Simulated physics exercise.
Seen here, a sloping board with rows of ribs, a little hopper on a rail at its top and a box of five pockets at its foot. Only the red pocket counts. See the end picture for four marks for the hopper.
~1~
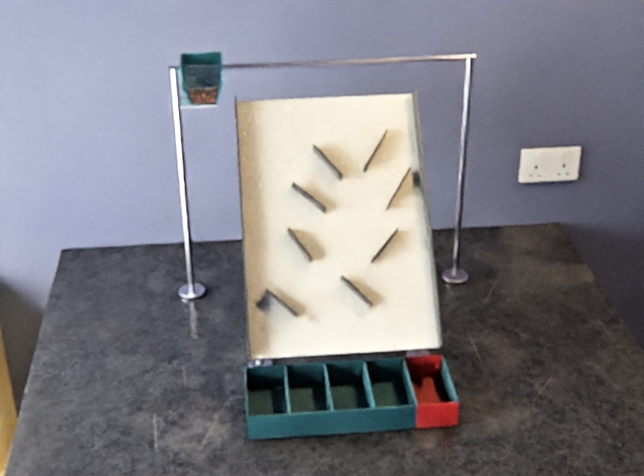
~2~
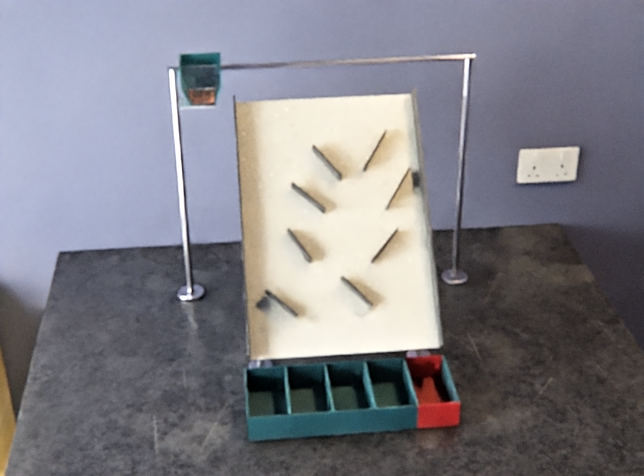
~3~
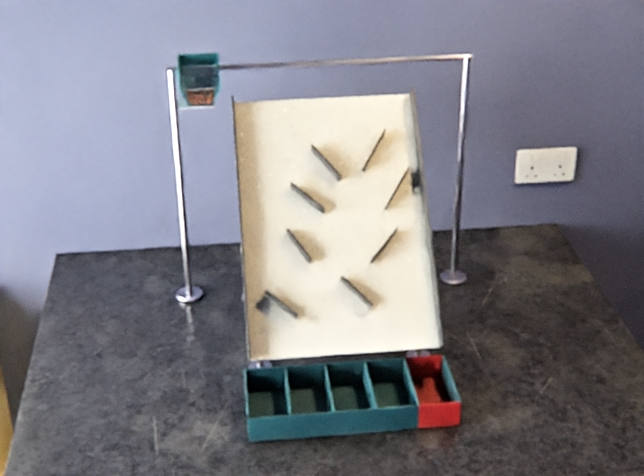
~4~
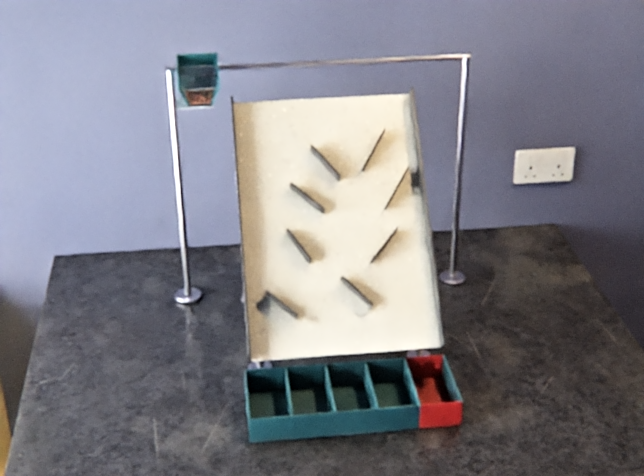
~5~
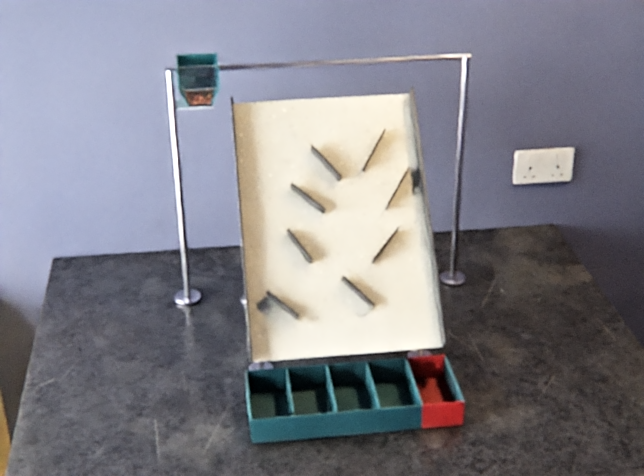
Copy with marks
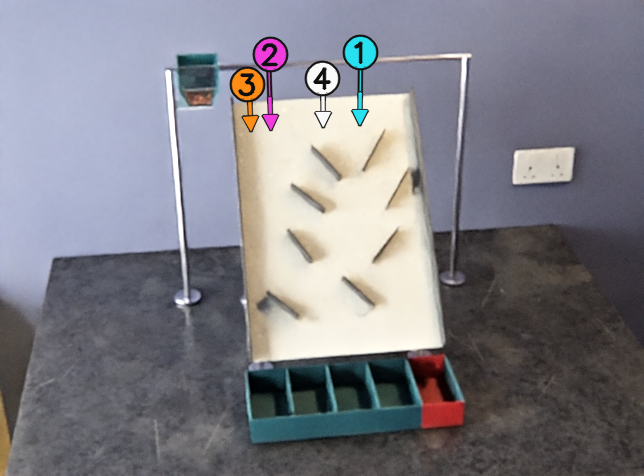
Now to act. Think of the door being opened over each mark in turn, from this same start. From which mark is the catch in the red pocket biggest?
Best: 1.
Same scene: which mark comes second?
It is 4.
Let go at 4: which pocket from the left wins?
The fourth.
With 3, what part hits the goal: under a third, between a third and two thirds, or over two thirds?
Mark 3 gives under a third.
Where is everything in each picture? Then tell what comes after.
In the first picture, hopper (203, 96), clay pellets, door shut.
In the second picture, ribs (313, 144) to (342, 176), (366, 167) to (387, 129), (292, 182) to (326, 209).
In the third picture, ribs (387, 205) to (409, 167), (287, 228) to (311, 259), (373, 259) to (398, 227).
In the fourth picture, ribs (266, 290) to (298, 316), (342, 275) to (373, 305).
In the fifth picture, red pocket (443, 413), number 5 of 5 from the left.
On the marked copy, mark 1 meets the board at (359, 119); mark 2 meets the board at (270, 124); mark 3 meets the board at (250, 125); mark 4 meets the board at (323, 121).
Choosing 1, roughly half in the red pocket, roughly half in other pockets.
Choosing 2, about a tenth in the red pocket, almost all in other pockets.
Choosing 3, not one piece in the red pocket, every piece in other pockets.
Choosing 4, roughly a quarter in the red pocket, the larger part in other pockets.
